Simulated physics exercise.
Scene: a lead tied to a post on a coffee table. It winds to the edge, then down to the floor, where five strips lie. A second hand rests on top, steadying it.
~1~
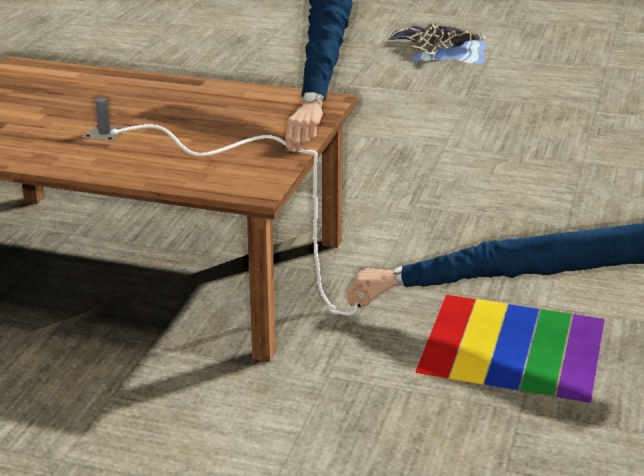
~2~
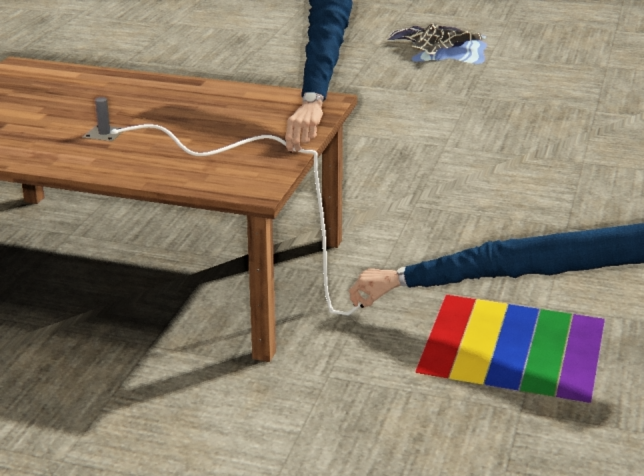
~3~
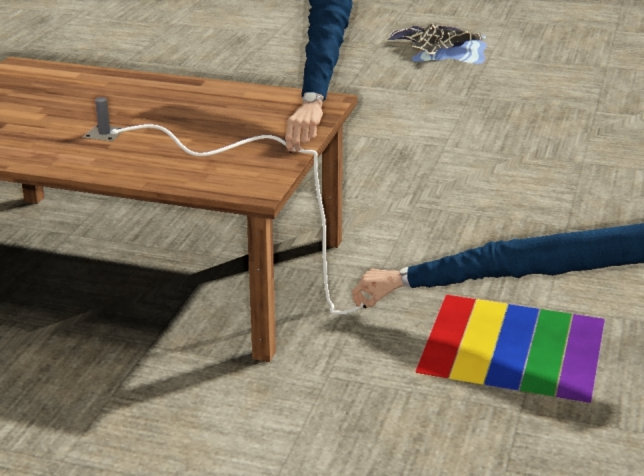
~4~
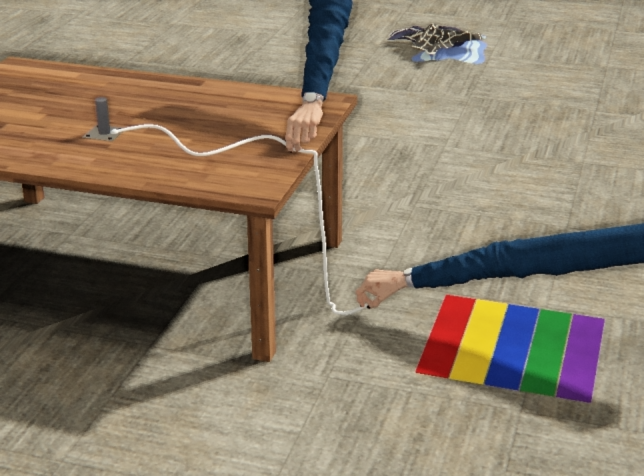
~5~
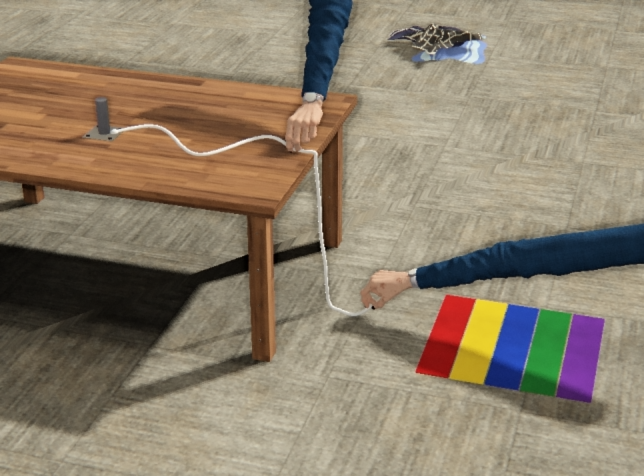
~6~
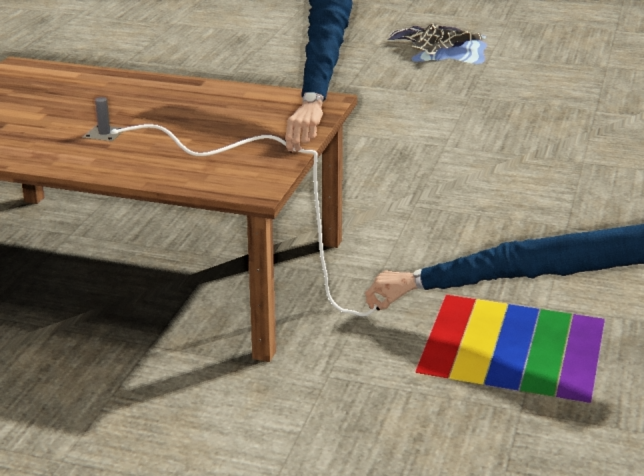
A hand slowly drawing the end of a white cord slightly right near coloured strips, another hand resting at the table's edge.
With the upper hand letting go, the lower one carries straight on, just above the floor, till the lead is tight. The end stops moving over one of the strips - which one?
The green strip.
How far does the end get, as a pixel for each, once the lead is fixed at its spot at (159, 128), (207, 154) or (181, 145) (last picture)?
Roughly (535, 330), (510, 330) and (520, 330), in that order.
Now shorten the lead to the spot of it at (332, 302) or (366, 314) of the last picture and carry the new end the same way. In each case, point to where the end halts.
First try near (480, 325), second near (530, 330).
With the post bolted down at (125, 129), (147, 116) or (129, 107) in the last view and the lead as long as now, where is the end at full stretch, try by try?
In order, near (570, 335), (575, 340) and (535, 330).
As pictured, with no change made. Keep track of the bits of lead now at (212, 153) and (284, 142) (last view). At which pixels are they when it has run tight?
About (249, 150), and the other about (331, 177).
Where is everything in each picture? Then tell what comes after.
The first picture shows end (356, 304); red (437, 360); yellow (471, 366); blue (506, 371); green (541, 377); purple (577, 383).
The second picture shows end (360, 304); lead through (146, 126) (186, 150) (250, 140) (309, 152) (323, 222) (326, 289).
The third picture shows end (362, 305).
The fourth picture shows end (366, 305); lead through (146, 126) (186, 150) (250, 140) (309, 152) (322, 222) (327, 289).
The fifth picture shows end (371, 306).
The sixth picture shows end (376, 307); lead through (146, 126) (186, 150) (250, 140) (309, 152) (319, 222) (327, 287).
Early on, end near (480, 323); over yellow.
Midway, end near (525, 330); over blue.
At the end of the slack, end near (551, 335); over green. It gets as far as the green strip.
